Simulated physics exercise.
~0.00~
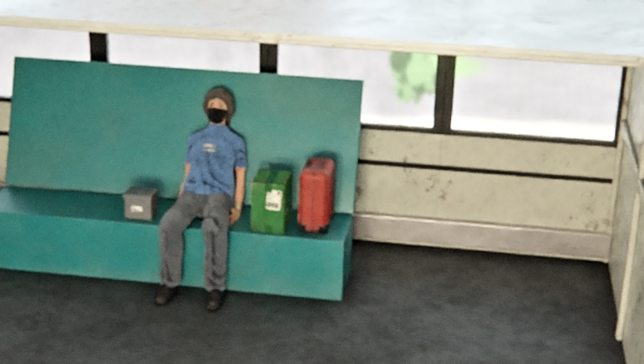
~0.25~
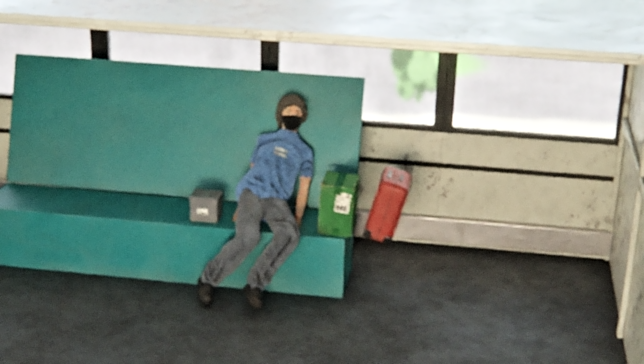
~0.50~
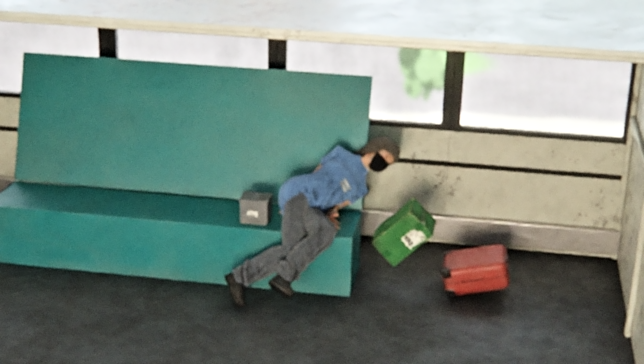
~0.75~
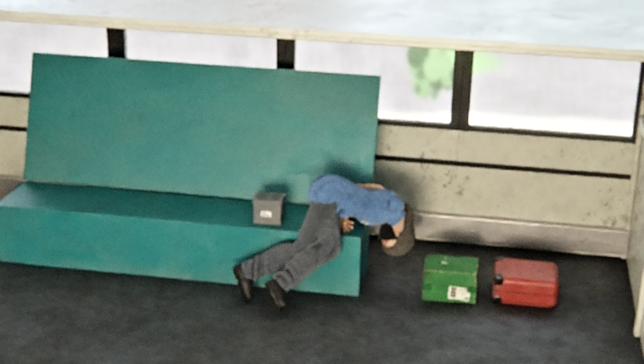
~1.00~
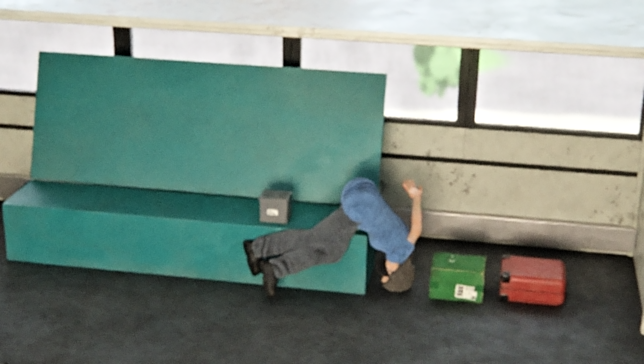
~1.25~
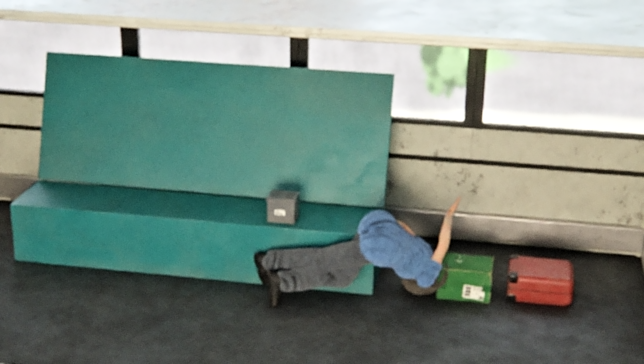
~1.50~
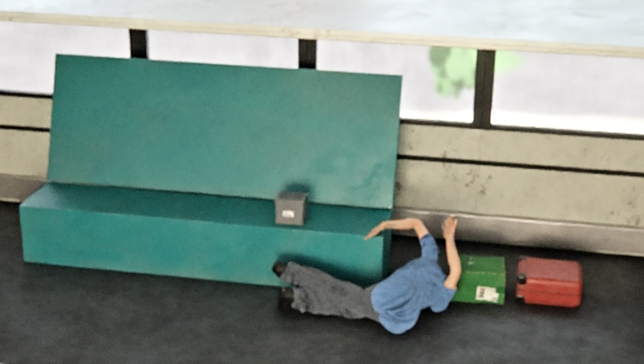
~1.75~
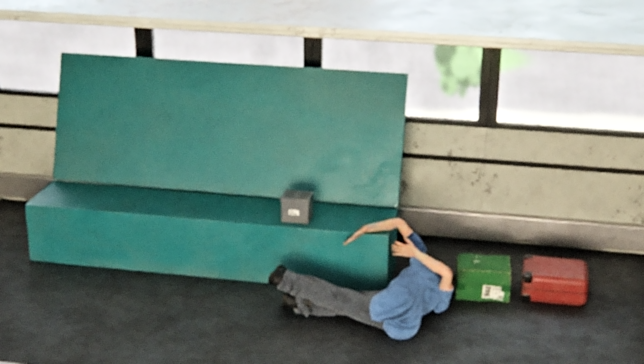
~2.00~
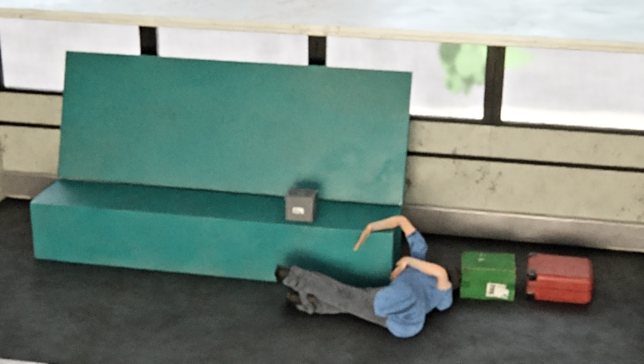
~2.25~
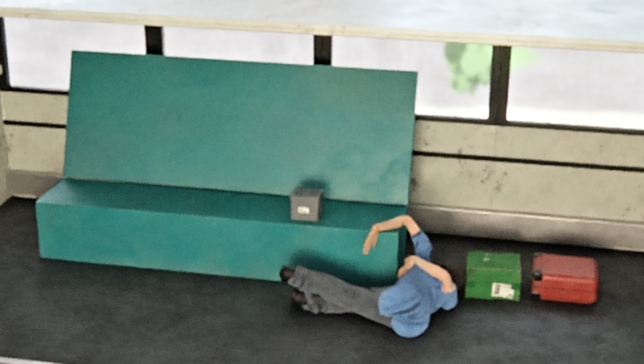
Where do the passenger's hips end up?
The passenger's hips end up off the seat, down on the floor by the right end of the teal bench.
A limp masked passenger slides right and tumbles off a teal bench after two cases fall.
